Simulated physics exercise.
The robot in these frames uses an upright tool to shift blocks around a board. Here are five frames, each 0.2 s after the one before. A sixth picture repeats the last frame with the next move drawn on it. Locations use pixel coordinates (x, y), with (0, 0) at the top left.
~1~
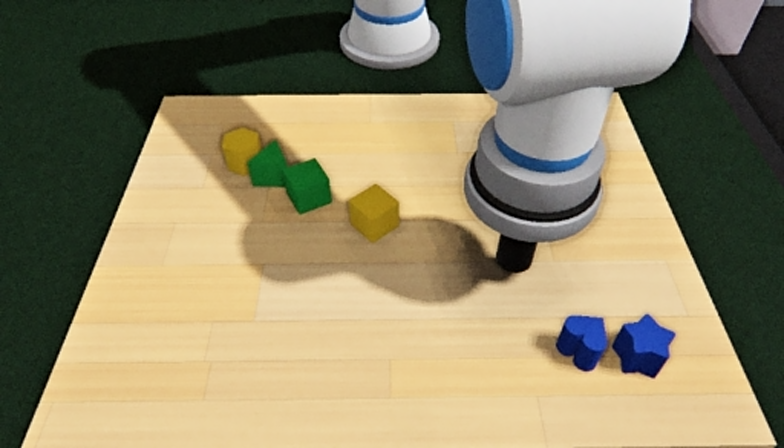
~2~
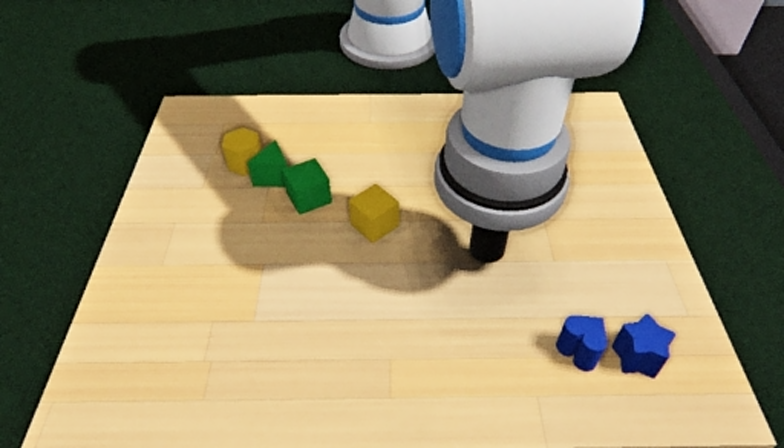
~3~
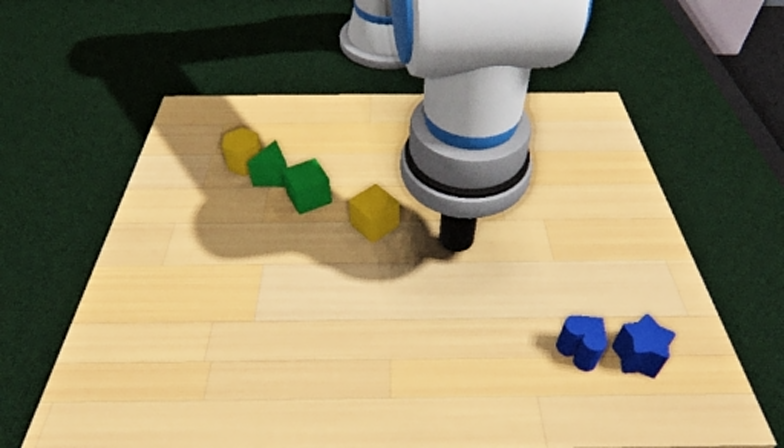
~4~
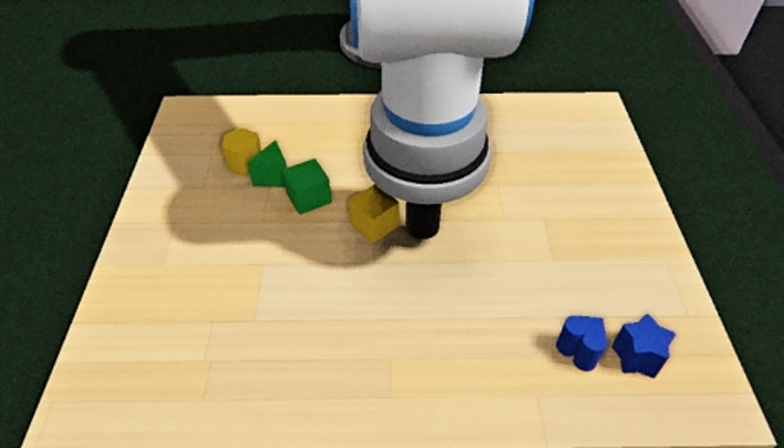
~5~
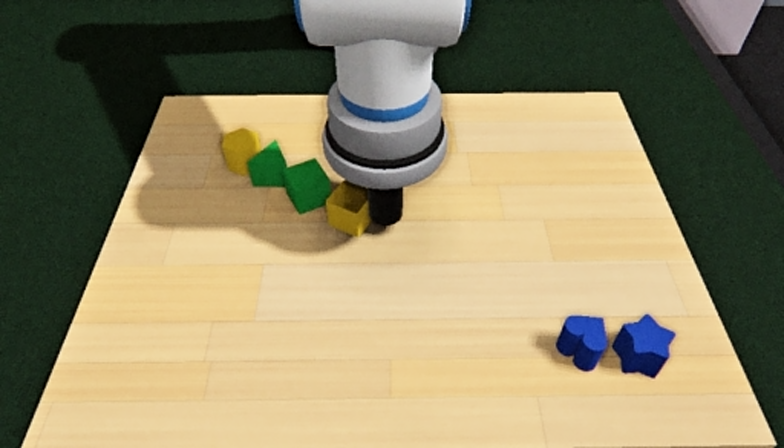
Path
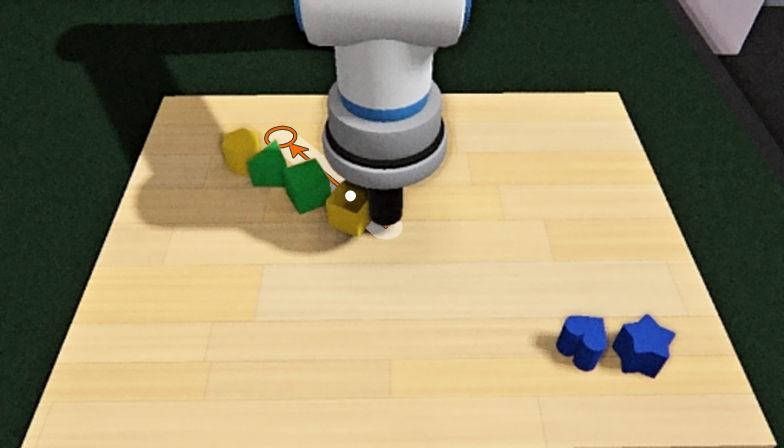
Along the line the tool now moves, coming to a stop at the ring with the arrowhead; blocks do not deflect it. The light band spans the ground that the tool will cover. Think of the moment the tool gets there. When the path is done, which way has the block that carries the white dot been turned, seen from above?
The block spins anticlockwise.
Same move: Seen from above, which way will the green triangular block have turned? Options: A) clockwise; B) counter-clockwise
That would be A.
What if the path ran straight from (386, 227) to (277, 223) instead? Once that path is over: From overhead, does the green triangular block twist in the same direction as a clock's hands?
Going by the path, no.
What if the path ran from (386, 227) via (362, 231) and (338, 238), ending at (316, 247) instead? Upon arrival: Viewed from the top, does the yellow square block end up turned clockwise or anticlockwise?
Viewed from above: Clockwise.
Drawn move, straight from (386, 227) to (281, 137); the dot is on the yellow square block.
On the path given first. One third of the way, tool at (346, 180); yellow hexagon at (237, 138), turned 10° clockwise; green triangular block at (249, 154), turned 35° clockwise; green square block at (275, 167), turned 55° anticlockwise; yellow square block at (311, 168), turned 25° anticlockwise.
Two thirds of the way, tool at (311, 150); yellow hexagon at (233, 136), turned 25° clockwise; green triangular block at (225, 156), turned 70° clockwise; green square block at (250, 168), turned 105° anticlockwise; yellow square block at (280, 152), turned 70° anticlockwise.
At the end, tool at (279, 124); yellow hexagon at (233, 136), turned 25° clockwise; green triangular block at (225, 156), turned 70° clockwise; green square block at (250, 168), turned 105° anticlockwise; yellow square block at (280, 152), turned 70° anticlockwise.
